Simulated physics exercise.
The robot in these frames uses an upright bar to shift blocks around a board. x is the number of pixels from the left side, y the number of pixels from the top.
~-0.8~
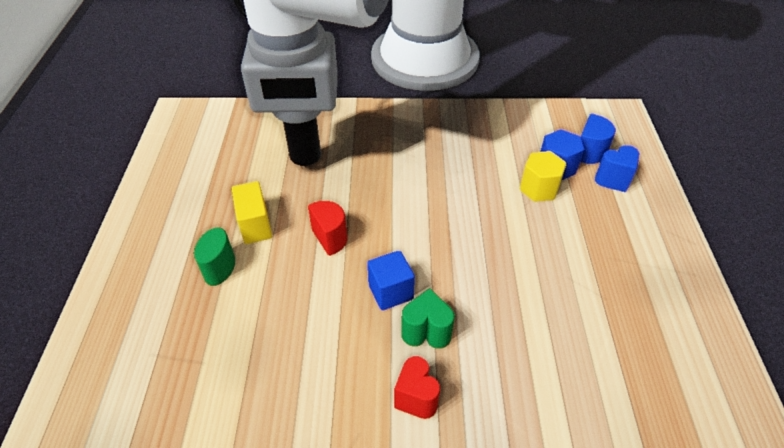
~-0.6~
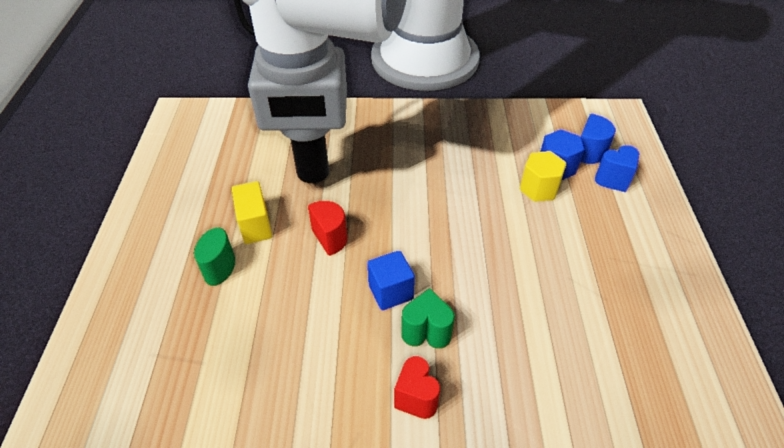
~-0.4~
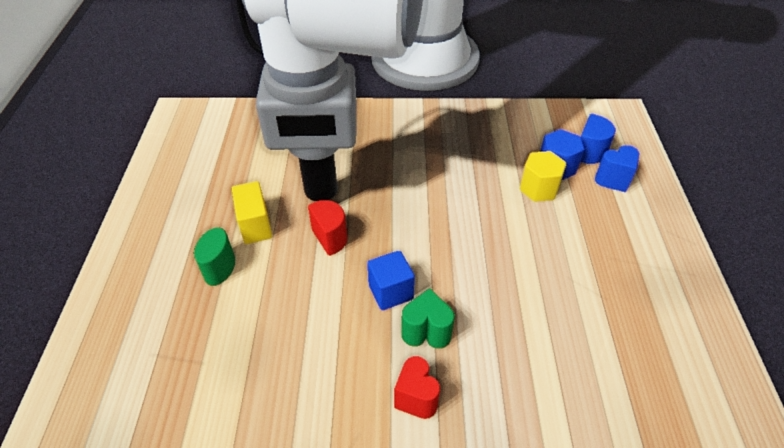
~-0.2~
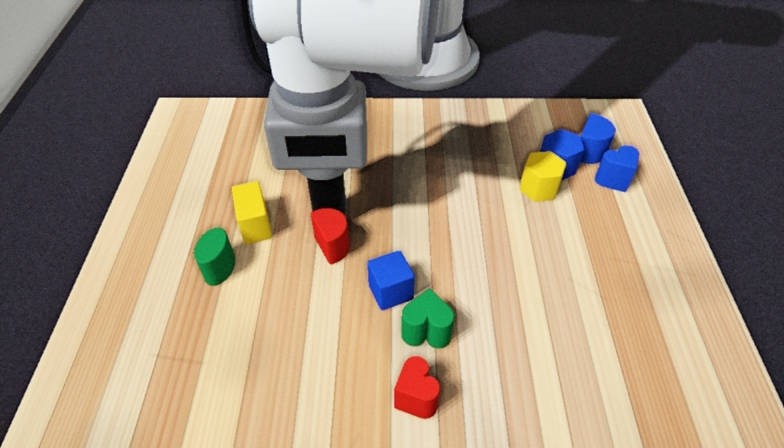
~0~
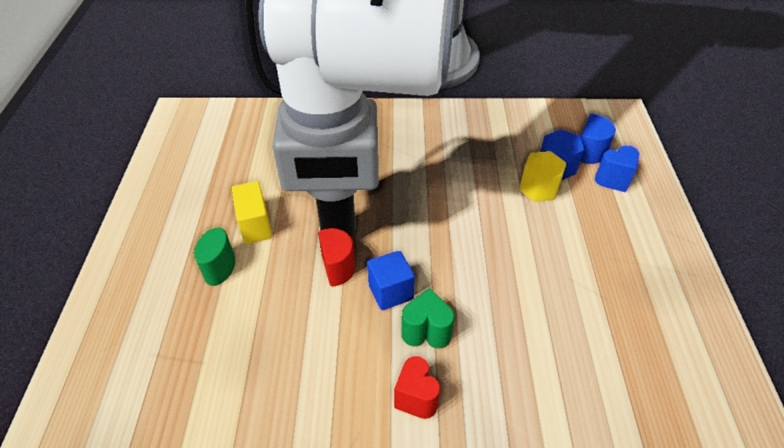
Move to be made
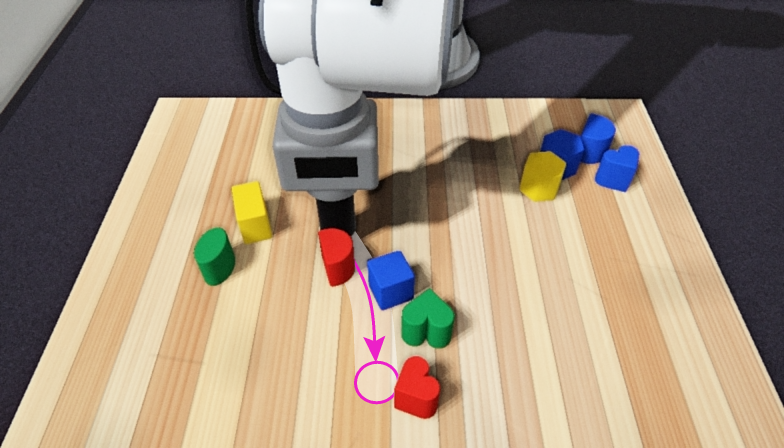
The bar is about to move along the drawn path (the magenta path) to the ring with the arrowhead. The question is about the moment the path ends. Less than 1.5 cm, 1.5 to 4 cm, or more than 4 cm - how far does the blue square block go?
The middle band: 1.5 to 4 cm.
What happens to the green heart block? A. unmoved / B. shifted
My answer is option B.
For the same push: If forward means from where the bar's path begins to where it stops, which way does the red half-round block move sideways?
The right-hand side.
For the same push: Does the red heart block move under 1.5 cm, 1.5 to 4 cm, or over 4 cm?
That block covers short of 1.5 cm.
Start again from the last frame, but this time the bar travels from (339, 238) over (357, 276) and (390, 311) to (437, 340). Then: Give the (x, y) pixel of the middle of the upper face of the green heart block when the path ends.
So, by the moment the path ends, you'll find the top centre of the green heart block at (482, 333).
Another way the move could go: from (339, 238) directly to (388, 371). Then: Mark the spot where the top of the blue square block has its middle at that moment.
It will likely be found at (407, 281).
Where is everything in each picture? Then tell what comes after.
Lower end of the bar at (305, 156), tops of blocks, red half-round block at (328, 213), blue square block at (391, 268), red heart block at (417, 378), green heart block at (429, 309), in the first frame.
Bar at (313, 172), blocks as before, in the second frame.
Bar at (321, 190), blocks as before, in the third frame.
Bar at (329, 209), red half-round block at (330, 222), in the fourth frame.
Bar at (338, 228), red half-round block at (335, 243), blue square block at (391, 268), red heart block at (417, 378), green heart block at (429, 309), in the fifth frame.
The drawn path runs from (339, 238) by way of (370, 300) to (377, 382).
The first path, step by step. One third of the way, bar at (361, 268); red half-round block at (338, 283), turned 30° clockwise; blue square block at (396, 272).
Two thirds of the way, bar at (373, 317); red half-round block at (330, 301), turned 60° clockwise; blue square block at (412, 286), turned 70° anticlockwise; green heart block at (441, 316).
At the end, bar at (377, 374); red half-round block at (330, 301), turned 60° clockwise; blue square block at (412, 286), turned 70° anticlockwise; red heart block not moved; green heart block at (441, 316).
